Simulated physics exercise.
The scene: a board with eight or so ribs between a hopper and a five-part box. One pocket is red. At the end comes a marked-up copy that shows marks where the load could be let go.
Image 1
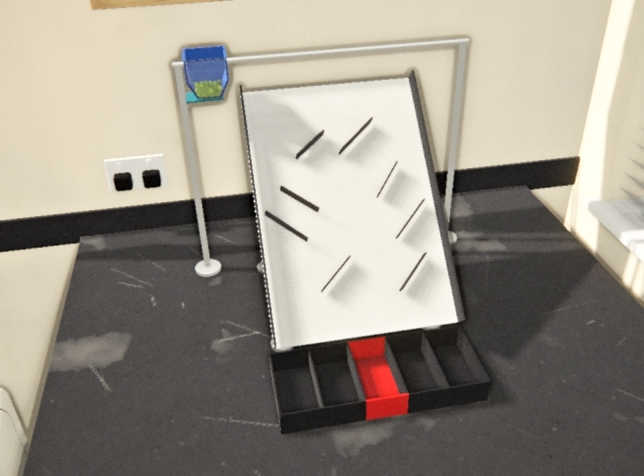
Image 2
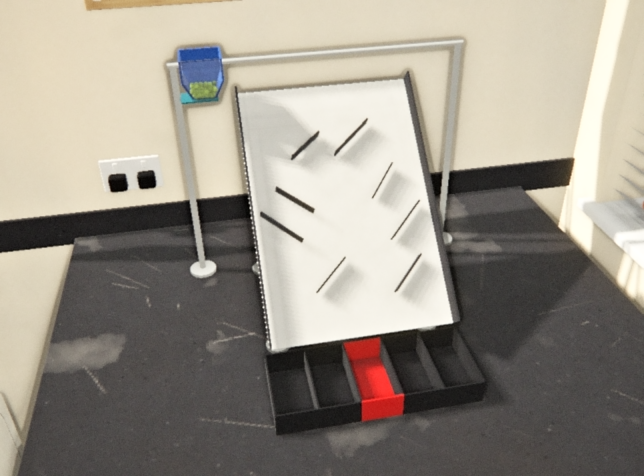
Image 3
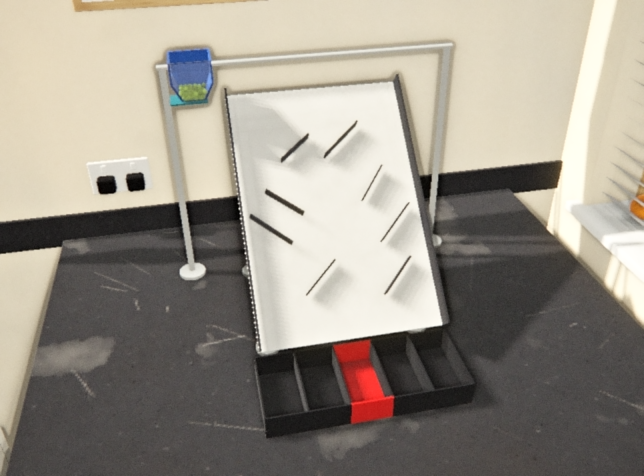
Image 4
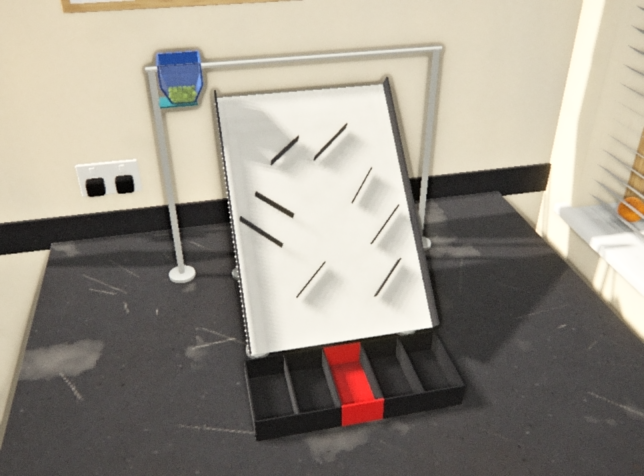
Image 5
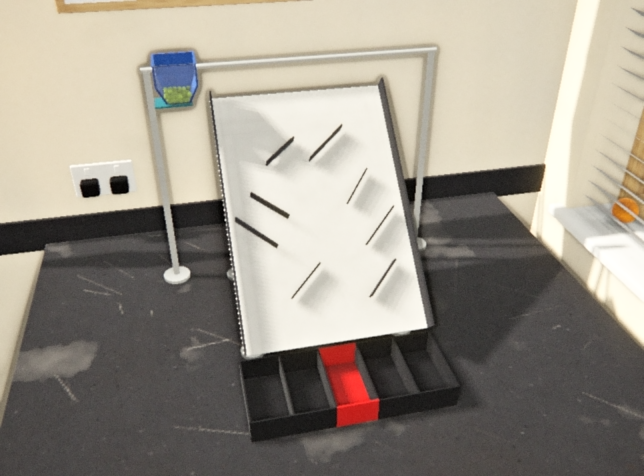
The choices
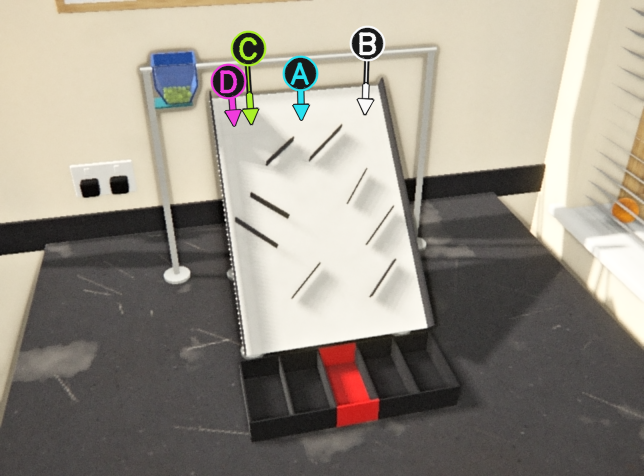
A tilted white board with dark ribs stood on a dark table above a five-part box with a red middle pocket, a blue hopper at upper left; only the view shifted slightly.
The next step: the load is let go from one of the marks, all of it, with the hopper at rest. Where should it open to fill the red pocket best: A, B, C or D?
The answer is mark B.
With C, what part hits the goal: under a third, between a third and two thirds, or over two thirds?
Mark C gives under a third.
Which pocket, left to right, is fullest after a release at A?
The first from the left.
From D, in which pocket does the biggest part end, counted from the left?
The first.
On the marked copy, mark A meets the board at (301, 114); mark B meets the board at (365, 108); mark C meets the board at (251, 118); mark D meets the board at (233, 120).
For mark A, a small part in the red pocket, most in other pockets.
For mark B, about a third in the red pocket, about two thirds in other pockets, a stray few outside the box.
For mark C, a small part in the red pocket, most in other pockets, a stray few outside the box.
For mark D, a small part in the red pocket, most in other pockets.
